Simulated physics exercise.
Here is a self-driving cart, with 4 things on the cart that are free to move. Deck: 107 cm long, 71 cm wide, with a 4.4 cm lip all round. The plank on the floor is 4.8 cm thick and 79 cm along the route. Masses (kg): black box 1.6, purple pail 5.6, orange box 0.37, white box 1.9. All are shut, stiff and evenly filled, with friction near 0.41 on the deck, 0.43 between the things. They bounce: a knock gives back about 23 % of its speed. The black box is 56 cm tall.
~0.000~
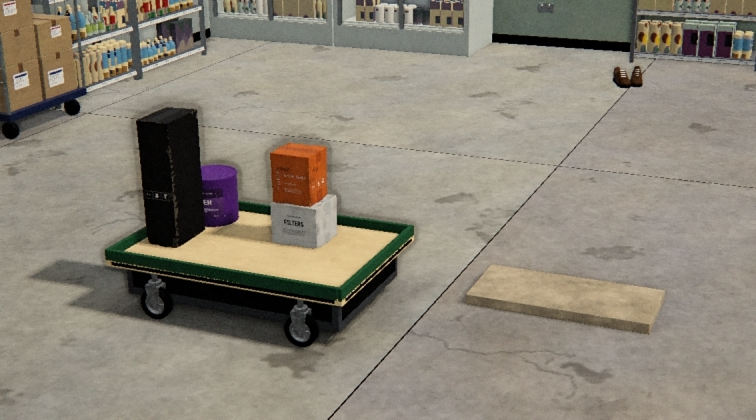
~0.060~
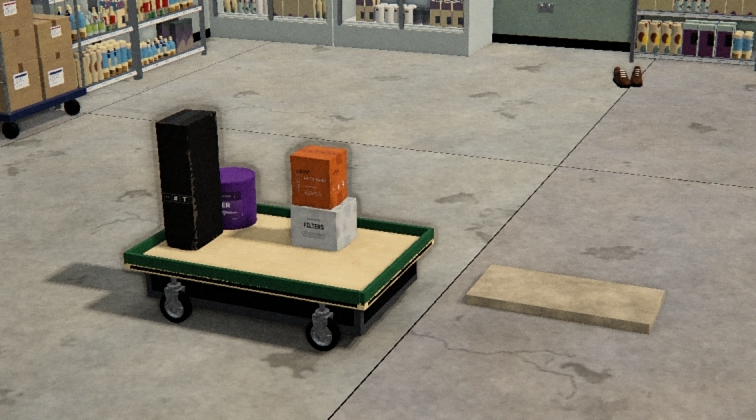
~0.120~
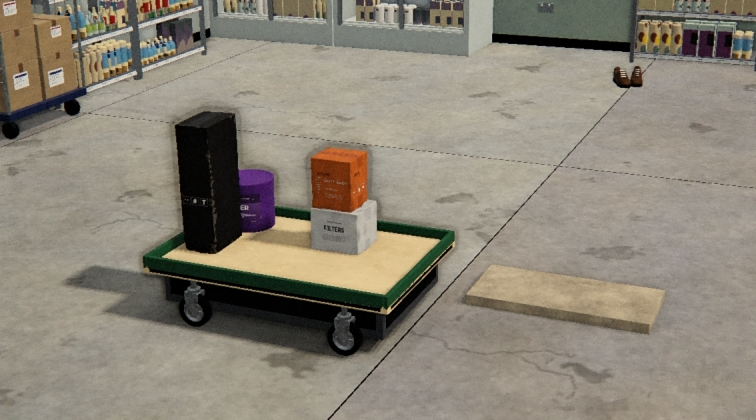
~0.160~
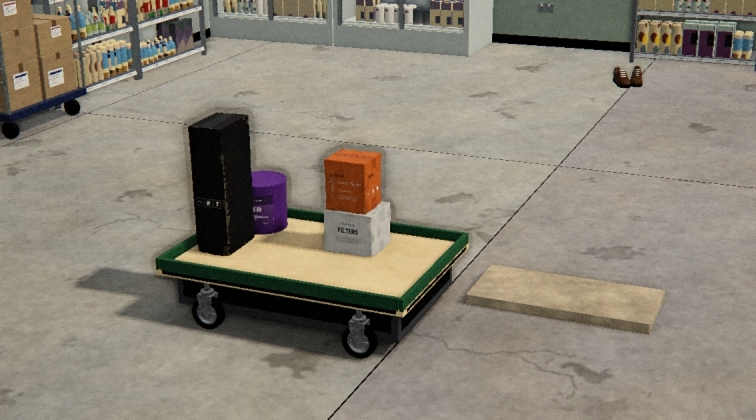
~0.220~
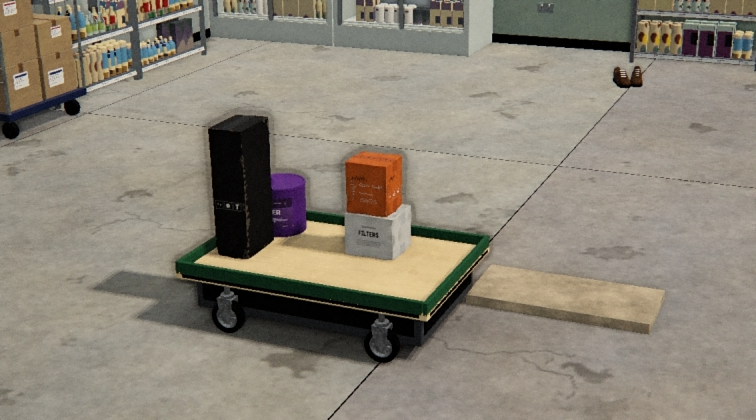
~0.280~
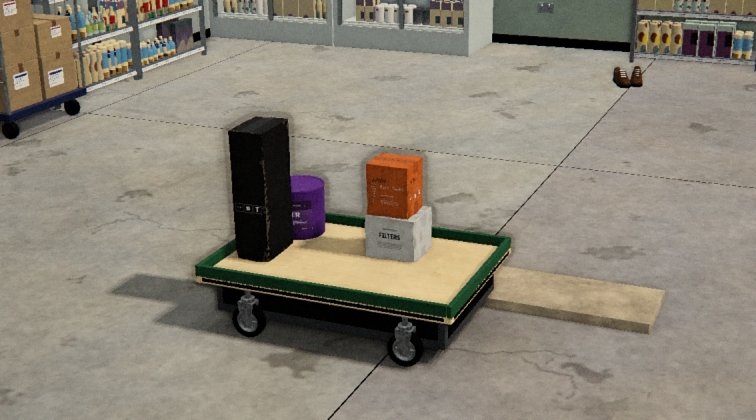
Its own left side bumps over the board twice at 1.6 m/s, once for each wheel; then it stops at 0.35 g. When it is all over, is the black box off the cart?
The black box gets thrown off.
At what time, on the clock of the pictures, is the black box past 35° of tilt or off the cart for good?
Near 1.3 s.
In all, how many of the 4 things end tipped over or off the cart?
That comes to 2.
Around 0.78 s, 125 cm covered; black box at 5° to upright near (434, 198); orange box shifted 11 cm; purple pail at 4° to upright.
Around 1.28 s, 205 cm covered; black box at 37° to upright near (632, 258); orange box at 65° to upright; purple pail at 4° to upright.
Around 1.68 s, 253 cm covered; black box now off the cart; orange box on its side; white box shifted 4 cm.
Finally (2.3 s), off the cart, black box; on their side or leaning hard on the cart, orange box; the other 2 still in place (within 10 cm).
